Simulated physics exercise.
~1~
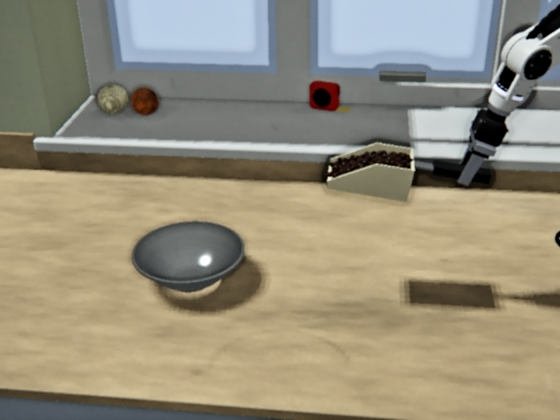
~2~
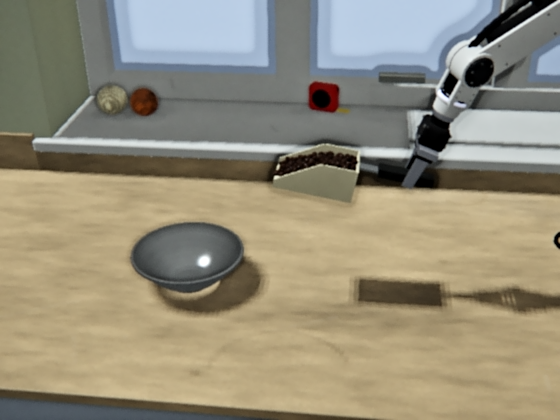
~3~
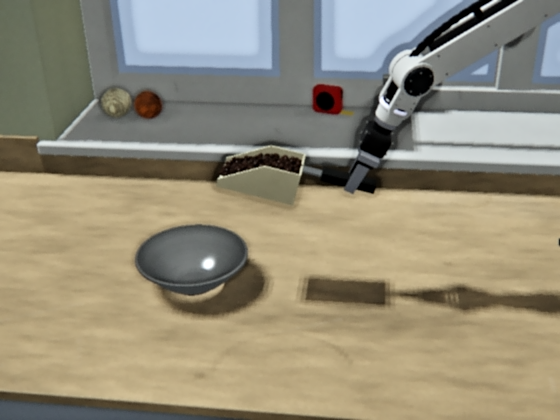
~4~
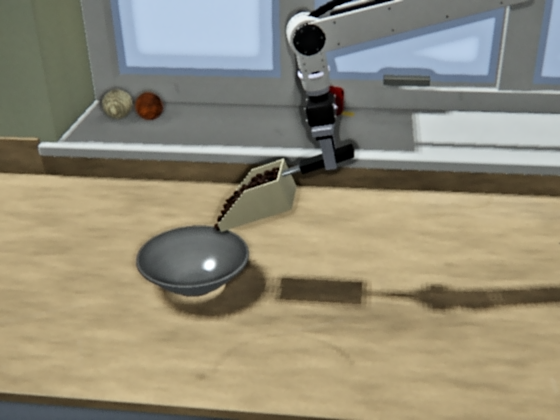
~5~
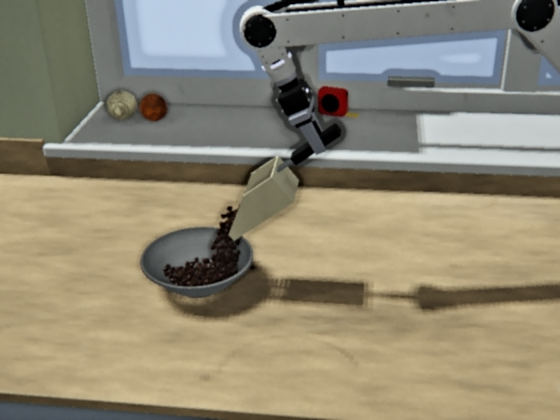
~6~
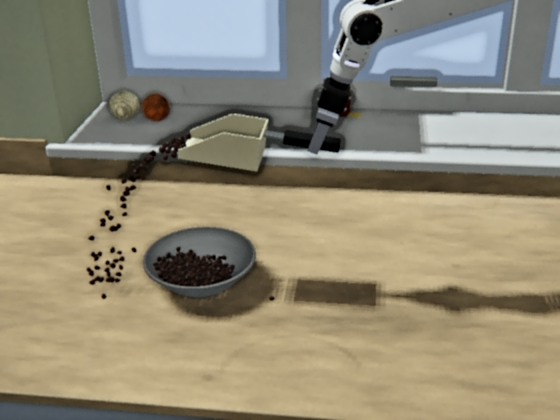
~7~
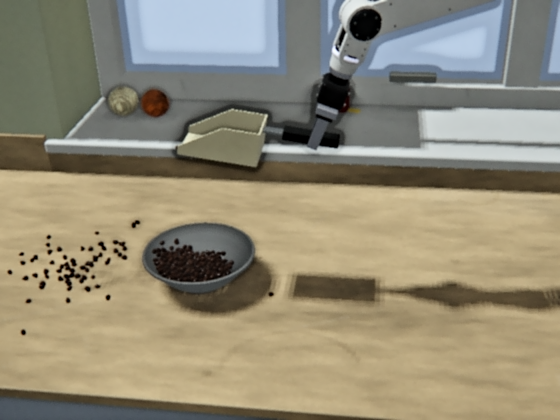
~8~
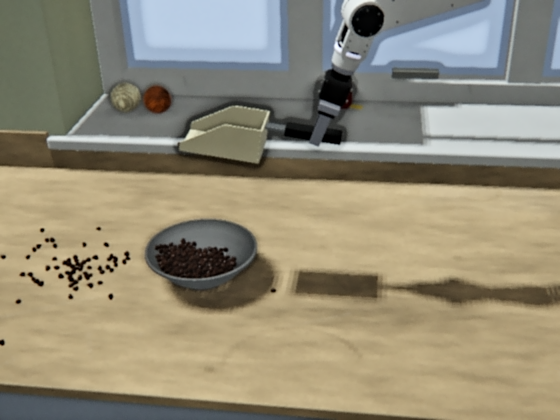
A light wooden counter stands before a grey window ledge, seen from the front and slightly above by a gently swaying camera. A dark grey bowl sits left of centre, a pale and a reddish-brown ball rest on the ledge behind, and a white and black robot arm holds a cream scoop of dark beans. The arm carries the scoop left, then tips it, pouring beans into the bowl. It swings the scoop up and back level, flinging more beans leftward past the bowl. Most beans finish in the bowl, others lie scattered to its left, and the arm holds still.
